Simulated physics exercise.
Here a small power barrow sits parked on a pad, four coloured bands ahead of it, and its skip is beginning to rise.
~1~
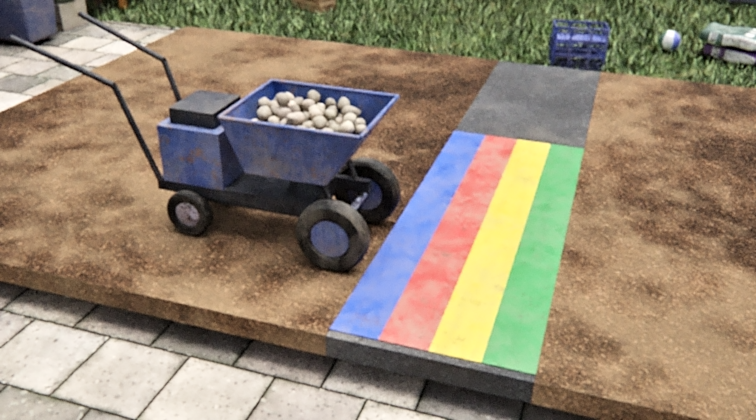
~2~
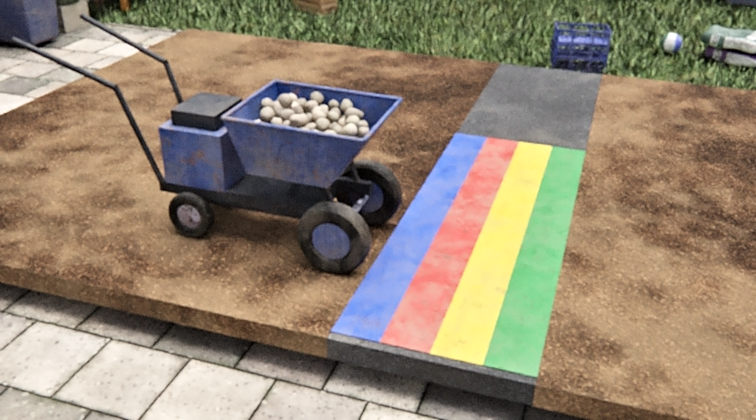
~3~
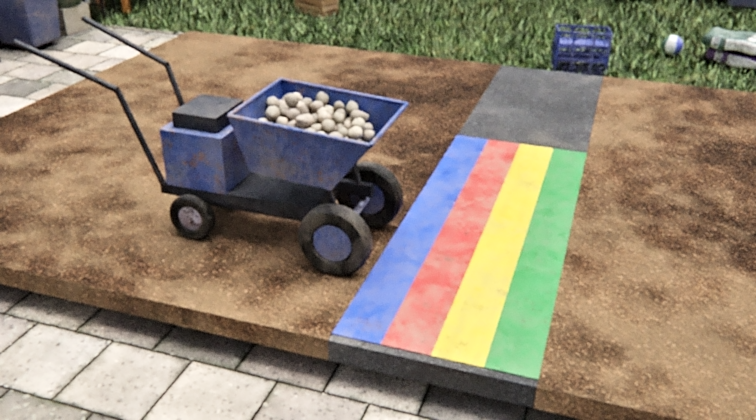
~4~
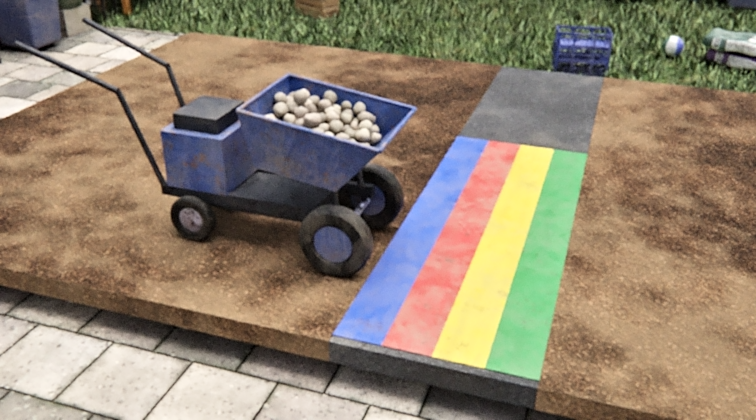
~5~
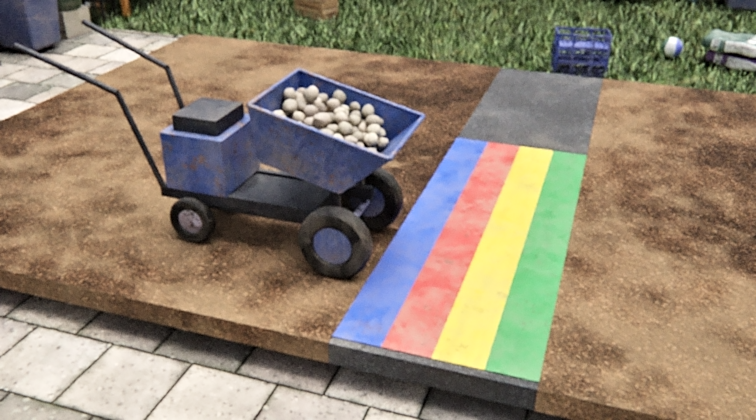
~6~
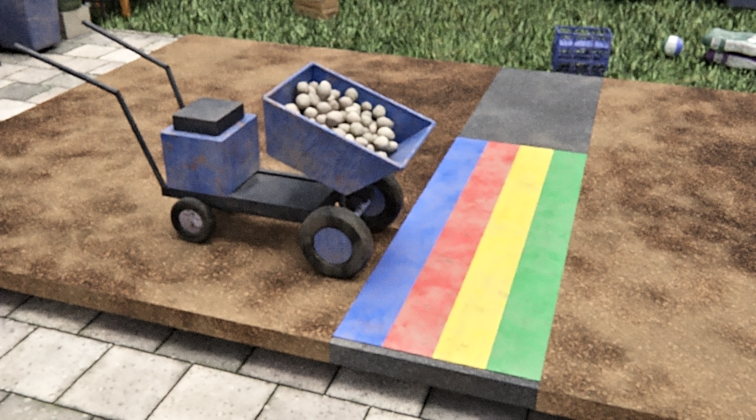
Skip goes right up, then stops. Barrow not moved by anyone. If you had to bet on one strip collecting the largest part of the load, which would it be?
I would bet on the yellow strip.
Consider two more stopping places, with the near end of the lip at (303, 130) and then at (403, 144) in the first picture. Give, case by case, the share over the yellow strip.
First try: 20 per cent; second try: 20 per cent.
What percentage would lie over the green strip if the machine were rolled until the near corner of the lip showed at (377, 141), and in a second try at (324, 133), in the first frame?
Position 1 near 30 %, position 2 near 10 %.
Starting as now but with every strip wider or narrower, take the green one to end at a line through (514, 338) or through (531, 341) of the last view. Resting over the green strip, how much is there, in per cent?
Shares: 30 %; then 30 %.
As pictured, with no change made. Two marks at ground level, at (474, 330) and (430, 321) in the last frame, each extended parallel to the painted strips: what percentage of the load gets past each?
I'd say about 50 and about 90 in a hundred.
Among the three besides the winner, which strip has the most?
Rank 2: The green strip.
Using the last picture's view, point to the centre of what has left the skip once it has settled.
Centre at rest: Close to (504, 268).
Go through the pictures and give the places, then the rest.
In the first frame, lip of the skip near (360, 138), level; top of the load near (306, 119), river pebbles; blue strip near (374, 299); red strip near (420, 309); yellow strip near (469, 319); green strip near (519, 329).
In the second frame, lip of the skip near (363, 141), level; top of the load near (308, 121).
In the third frame, lip of the skip near (370, 146), tipped barely; top of the load near (302, 112).
In the fourth frame, lip of the skip near (379, 151), tipped a little; top of the load near (310, 110).
In the fifth frame, lip of the skip near (389, 160), tipped a little; top of the load near (309, 119).
In the sixth frame, lip of the skip near (401, 168), tipped clearly; top of the load near (315, 104); blue strip near (377, 306); red strip near (424, 316); yellow strip near (472, 325); green strip near (522, 336).
Shortly afterwards, skip tipped steeply; the whole lot in the skip.
Next, skip tipped right over; the bulk in the skip; a little over the yellow strip; only a few falling.
Some moments later, skip tipped right over; near a quarter in the skip; a little over the red strip; near a third over the yellow strip; near a quarter over the green strip; a little off the paint.
In the end, skip tipped right over; a little in the skip; none at all over the blue strip; a little over the red strip; near a third over the yellow strip; near a quarter over the green strip; a little off the paint.
